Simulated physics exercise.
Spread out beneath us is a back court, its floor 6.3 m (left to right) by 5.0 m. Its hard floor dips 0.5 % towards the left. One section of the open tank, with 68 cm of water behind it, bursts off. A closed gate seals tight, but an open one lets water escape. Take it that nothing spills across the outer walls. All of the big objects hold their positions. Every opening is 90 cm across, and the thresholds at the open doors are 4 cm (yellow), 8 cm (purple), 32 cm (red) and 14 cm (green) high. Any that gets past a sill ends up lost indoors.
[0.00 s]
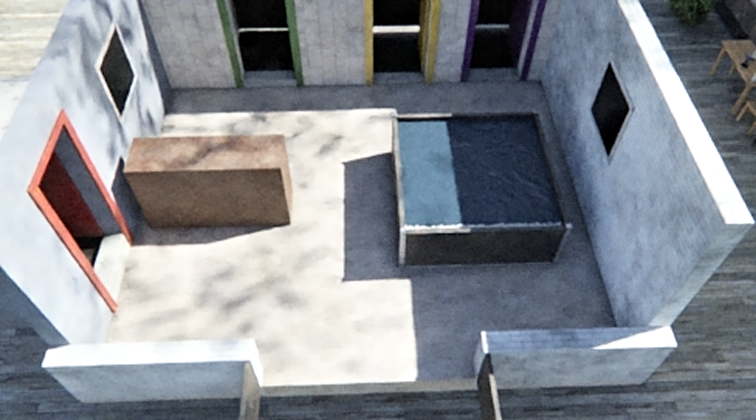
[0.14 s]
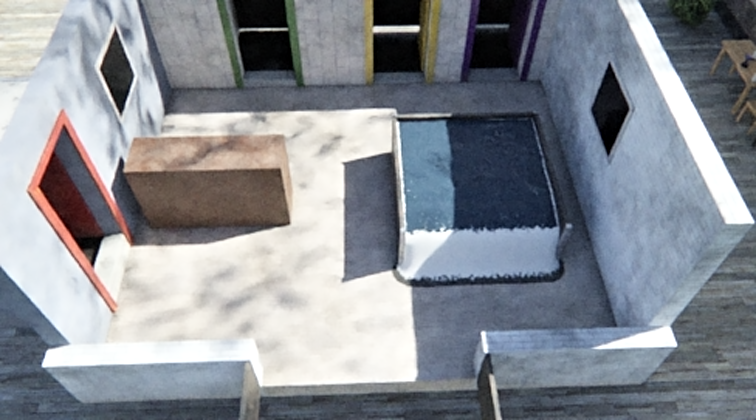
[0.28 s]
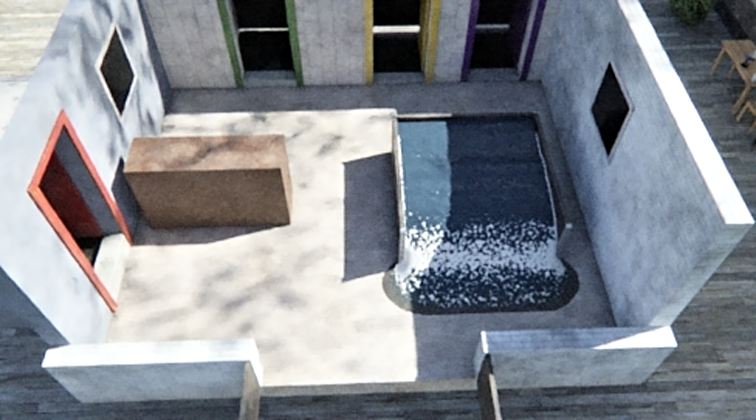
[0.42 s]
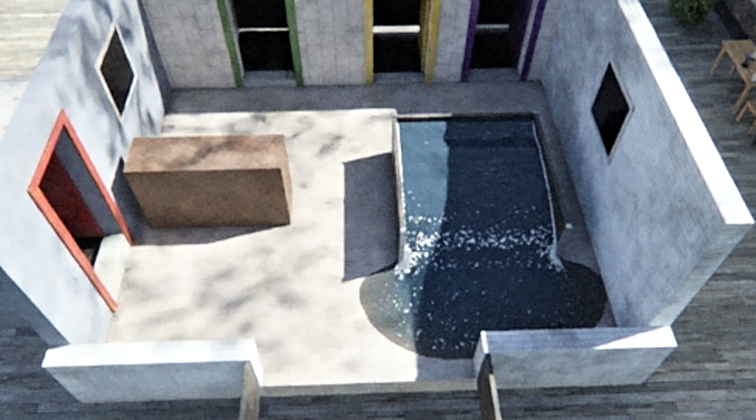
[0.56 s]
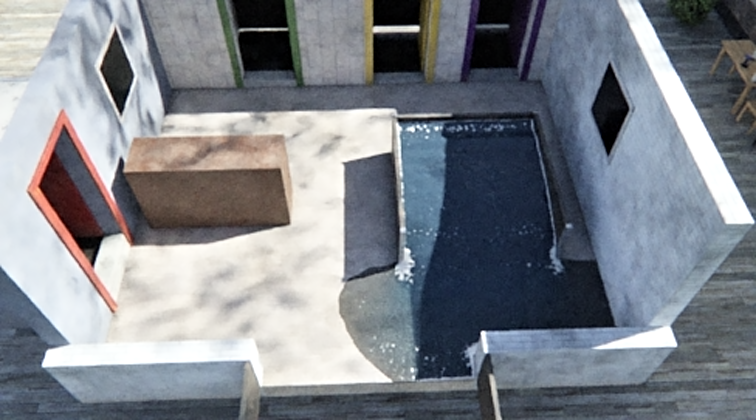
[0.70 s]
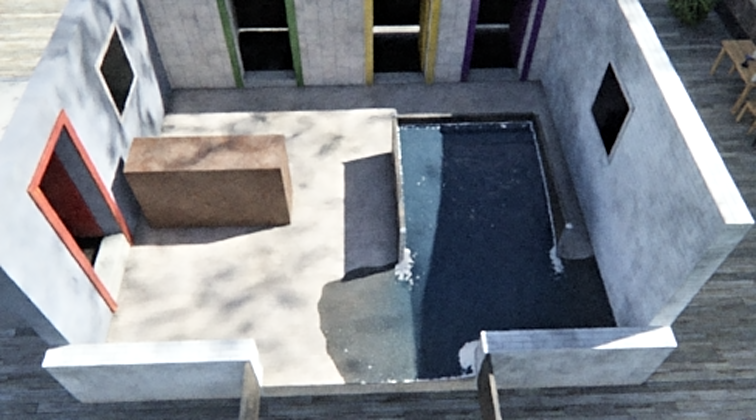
At first, a tank of dark water stands whole and still in a walled court, beside a brown block. Then its near side gives way and water bursts out in a white, frothy sheet, fanning across the pale floor. The dark pool spreads toward the front wall and leftward as the froth thins.
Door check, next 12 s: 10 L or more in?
At the yellow door the amount let in will fall short of the limit, at the purple door the amount let in will top the limit, at the red door the amount let in will fall short of the limit, at the green door the amount let in will fall short of the limit.
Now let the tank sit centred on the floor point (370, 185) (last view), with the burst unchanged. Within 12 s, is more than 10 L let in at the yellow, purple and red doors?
Yellow gets no more than that, purple gets no more than that, red gets no more than that.
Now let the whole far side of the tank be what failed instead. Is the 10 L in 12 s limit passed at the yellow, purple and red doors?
Yellow door surpasses it, purple door surpasses it, red door doesn't reach it.
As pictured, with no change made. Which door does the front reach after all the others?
It's the green door.
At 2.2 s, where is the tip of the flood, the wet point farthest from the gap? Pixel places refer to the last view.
Location: Approx. (206, 368) in the last view.
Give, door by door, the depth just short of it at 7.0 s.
You'd see yellow at 3 cm, purple at 7 cm, red at 8 cm and green at 2 cm.
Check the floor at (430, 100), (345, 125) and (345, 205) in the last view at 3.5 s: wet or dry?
Untouched, untouched, untouched.
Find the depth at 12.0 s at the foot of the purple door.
Roughly 3.5 centimetres.
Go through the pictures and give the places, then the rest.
The first picture shows the open tank at (474, 171) is whole and still, 68 cm deep.
In the second picture, the front is at (397, 268), 1.1 m from the gap at (480, 252); 0.4 m2 of floor is under water; 68 cm left at the back of the open tank.
In the third picture, the front is at (394, 296), 1.2 m from the gap at (480, 253); 1.4 m2 of floor is under water; 68 cm left at the back of the open tank.
In the fourth picture, the front is at (376, 317), 1.6 m from the gap at (479, 254); 3.1 m2 of floor is under water; 67 cm left at the back of the open tank.
In the fifth picture, water pours out at (479, 255) and has run 2.0 m, to a hidden place; typically 9 cm deep outside, 60 cm at the open tank's back.
In the sixth picture, water pours out at (479, 255) and has run 2.3 m, to a hidden place; typically 10 cm deep outside, 57 cm at the open tank's back.
After 1.4 s water covers 20 % of the floor and is deepest (55 cm) near (612, 354); yellow door not reached, purple door not reached, red door not reached, green door not reached.
After 2.2 s water covers 25 % of the floor and is deepest (42 cm) near (612, 354); yellow door not reached, purple door not reached, red door not reached, green door not reached.
After 3.5 s water covers 40 % of the floor and is deepest (34 cm) near (534, 87); yellow door not reached, purple door 20 cm at the sill, 25 L in, red door not reached, green door not reached.
After 7.0 s water covers 80 % of the floor and is deepest (11 cm) near (132, 246); yellow door 3 cm at the sill, 0 L in, purple door 7 cm at the sill, 99 L in, red door 8 cm at the sill, 0 L in, green door 2 cm at the sill, 0 L in.
After 12.0 s water covers 95 % of the floor and is deepest (6 cm) near (137, 225); yellow door 2 cm at the sill, 0 L in, purple door 4 cm at the sill, 100 L in, red door 5 cm at the sill, 0 L in, green door 5 cm at the sill, 0 L in.
